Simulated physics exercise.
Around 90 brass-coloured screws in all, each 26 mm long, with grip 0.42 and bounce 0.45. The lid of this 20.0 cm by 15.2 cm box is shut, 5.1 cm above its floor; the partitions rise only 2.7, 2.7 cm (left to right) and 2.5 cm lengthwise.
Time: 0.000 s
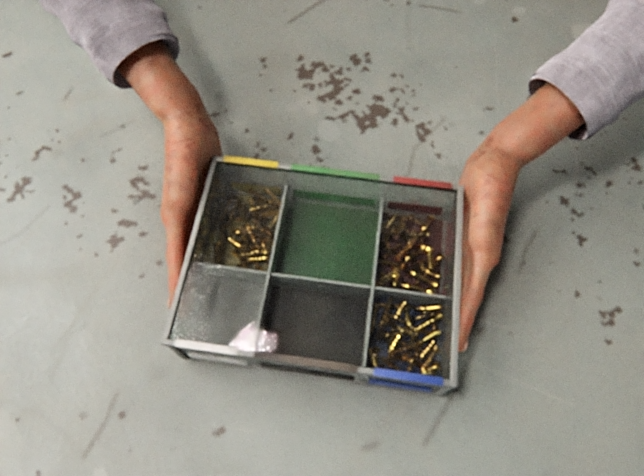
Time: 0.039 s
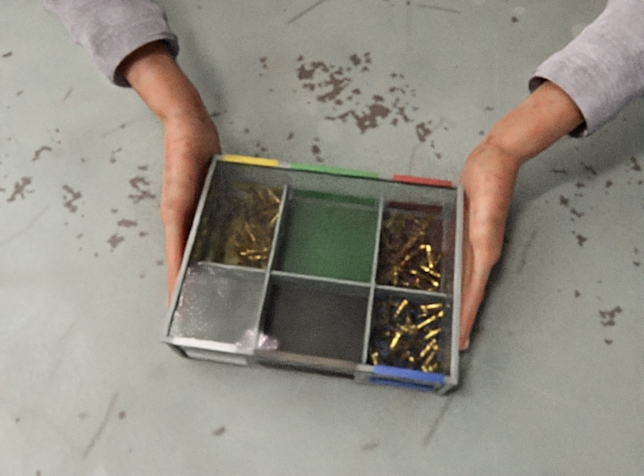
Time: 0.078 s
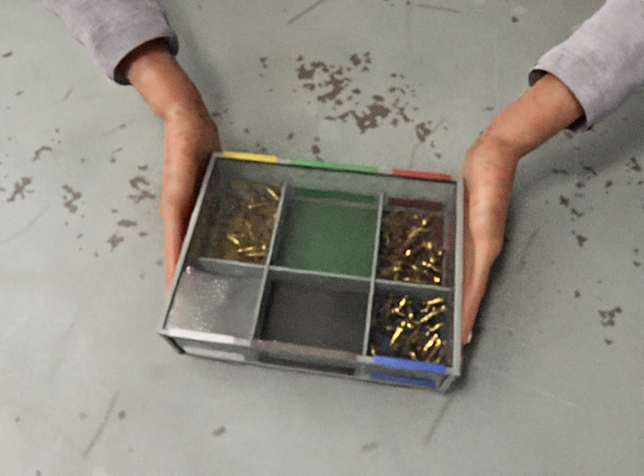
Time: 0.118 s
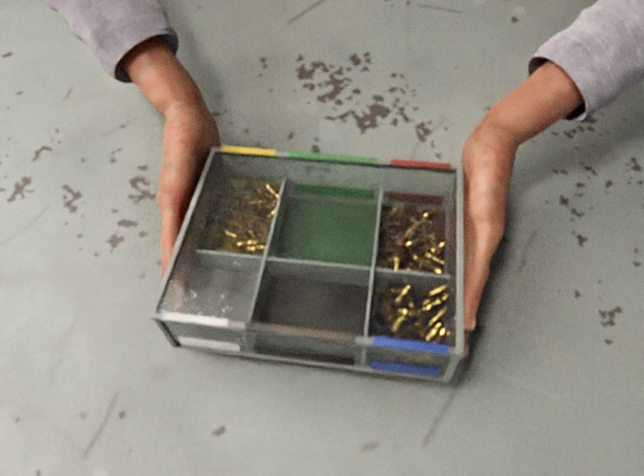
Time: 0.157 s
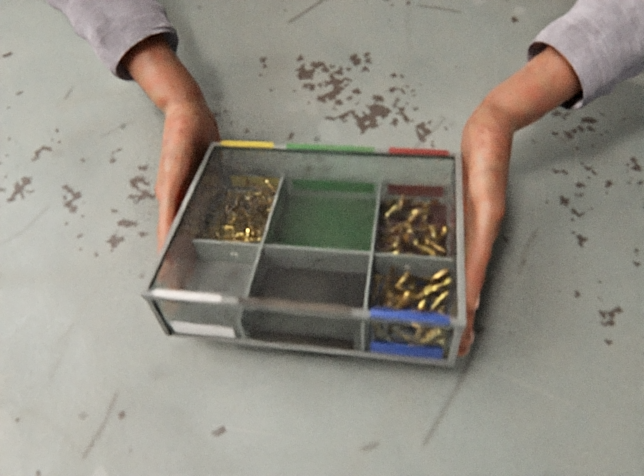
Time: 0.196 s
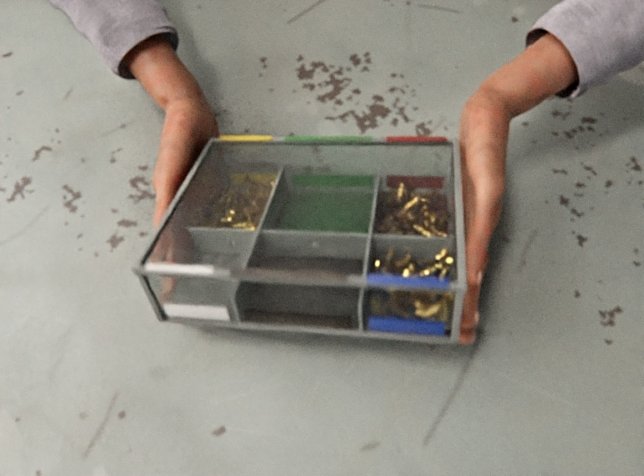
Two hands in pale grey sleeves hold a shut, clear-lidded box by its left and right sides above a scuffed grey-green surface, seen from above. Brass-coloured screws lie in the yellow-marked back-left, red-marked back-right and blue-marked front-right compartments, while the green middle one behind looks empty. The hands tilt the box steadily, bringing its front side into view, as the camera stays still.
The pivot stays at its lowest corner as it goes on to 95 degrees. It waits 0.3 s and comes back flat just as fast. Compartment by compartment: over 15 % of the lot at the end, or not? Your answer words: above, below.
Red compartment - above; blue compartment - below; green compartment - above; yellow compartment - above; white compartment - below; black compartment - below.
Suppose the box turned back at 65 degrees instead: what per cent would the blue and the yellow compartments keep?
In per cent, blue gets 25 and yellow gets 35.
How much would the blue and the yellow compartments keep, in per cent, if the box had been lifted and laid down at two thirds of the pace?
Result in per cent: Blue 5; yellow 35.
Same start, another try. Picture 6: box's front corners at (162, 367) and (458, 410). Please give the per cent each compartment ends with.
Per cent at the finish: Red 0, blue 65, green 0, yellow 5, white 0, black 25.
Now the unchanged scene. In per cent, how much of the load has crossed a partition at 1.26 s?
Close to 40 in a hundred.
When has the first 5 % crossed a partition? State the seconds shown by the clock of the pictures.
Close to the 0.65 s mark.
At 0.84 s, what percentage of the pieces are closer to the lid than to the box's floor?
Roughly 60 per cent.
After 0.84 s, tilt 95 degrees; red 35 %, blue 5 %, green 25 %, yellow 35 %.
After 1.26 s, tilt 53 degrees; red 30 %, green 30 %, yellow 40 %.
Then, at 1.77 s, tilt 0 degrees; red 30 %, green 30 %, yellow 40 %.
At rest (2.4 s), red 30 %, blue 0 %, green 30 %, yellow 40 %, white 0 %, black 0 %.
